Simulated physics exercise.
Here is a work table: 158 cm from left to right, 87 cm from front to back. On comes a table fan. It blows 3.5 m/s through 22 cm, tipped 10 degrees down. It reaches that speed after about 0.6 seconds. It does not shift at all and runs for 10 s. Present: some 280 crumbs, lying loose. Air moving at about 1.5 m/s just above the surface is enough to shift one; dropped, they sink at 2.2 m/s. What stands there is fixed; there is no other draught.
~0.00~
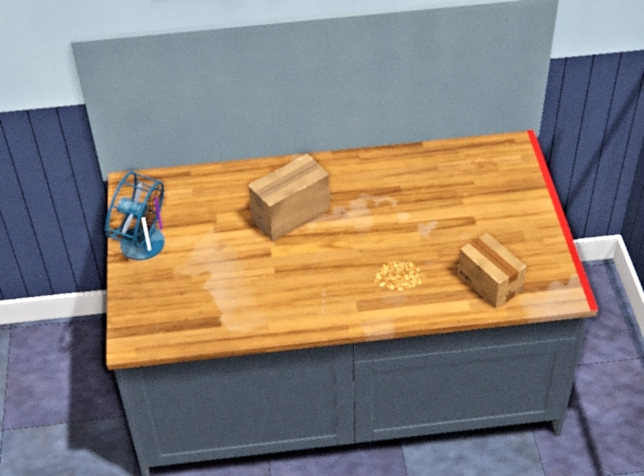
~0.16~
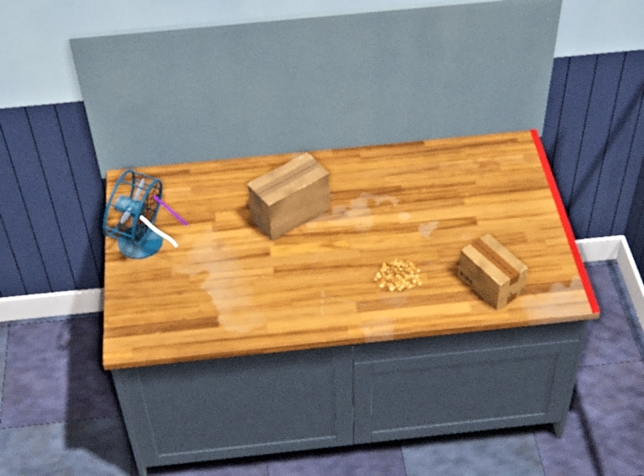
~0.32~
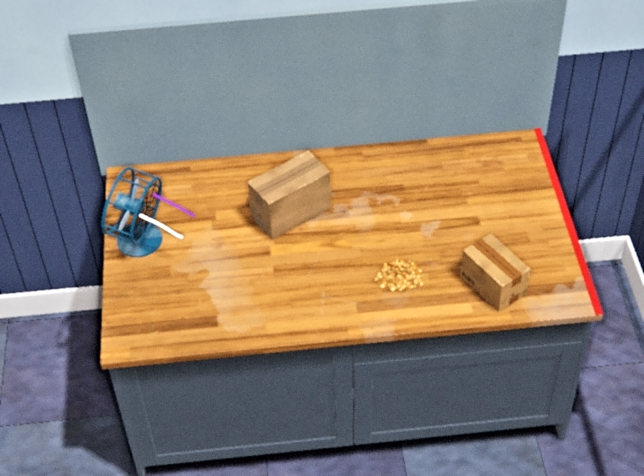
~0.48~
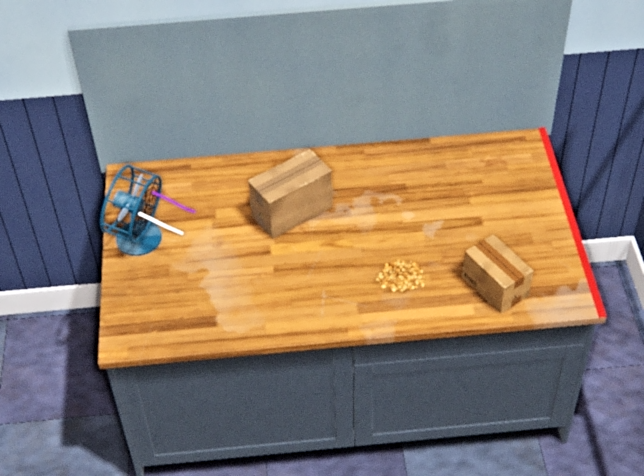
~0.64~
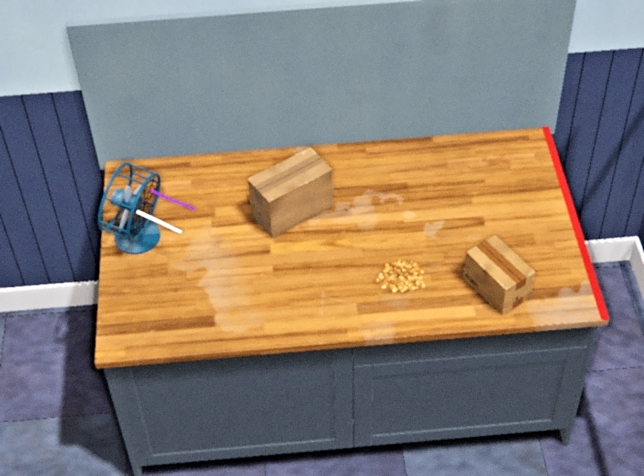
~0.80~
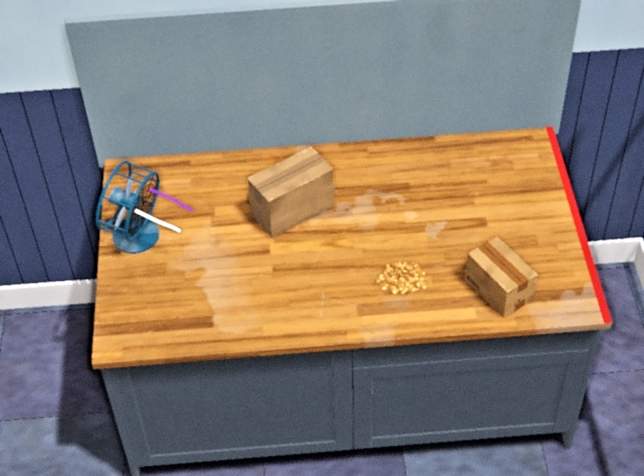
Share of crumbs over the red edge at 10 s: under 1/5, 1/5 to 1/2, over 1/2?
The share sits between one fifth and one half.
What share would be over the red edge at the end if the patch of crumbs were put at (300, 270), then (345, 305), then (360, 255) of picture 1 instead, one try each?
20 %, 0 %, 60 %.
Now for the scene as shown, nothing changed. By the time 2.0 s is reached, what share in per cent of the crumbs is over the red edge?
30 per cent, roughly.
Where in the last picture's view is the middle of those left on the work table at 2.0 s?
I'd point to somewhere around (473, 276).
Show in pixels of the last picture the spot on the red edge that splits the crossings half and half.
I'd say roughly (583, 226).
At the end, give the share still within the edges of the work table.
About 20 % of them are still there at the end.
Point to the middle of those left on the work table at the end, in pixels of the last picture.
Near (473, 273).
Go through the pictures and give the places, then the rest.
In the first frame, the middle of the crumbs is near (399, 277), none has stirred yet and the mouth of the table fan is at (135, 210).
In the second frame, the middle of the crumbs is near (400, 277), none has stirred yet and the red edge is centred on (566, 214).
In the third frame, the middle of the crumbs is near (401, 277), none has stirred yet, the top of a box is at (496, 259) and the top of a box is at (289, 176).
In the fourth frame, the middle of the crumbs is near (402, 278) and none has stirred yet.
In the fifth frame, the middle of the crumbs is near (403, 278) and none has stirred yet.
In the sixth frame, the middle of the crumbs is near (403, 280) and none has stirred yet.
After 2.0 s the count stands so, 32 % are over the red edge; the middle of those still in play is near (473, 276).
After 3.2 s the count stands so, 35 % are over the red edge; the middle of those still in play is near (473, 273).
After 5.5 s the count stands so, 37 % are over the red edge; the middle of those still in play is near (473, 273).
After 10.0 s, at the end, 38 % are over the red edge; the middle of those still in play is near (473, 273).
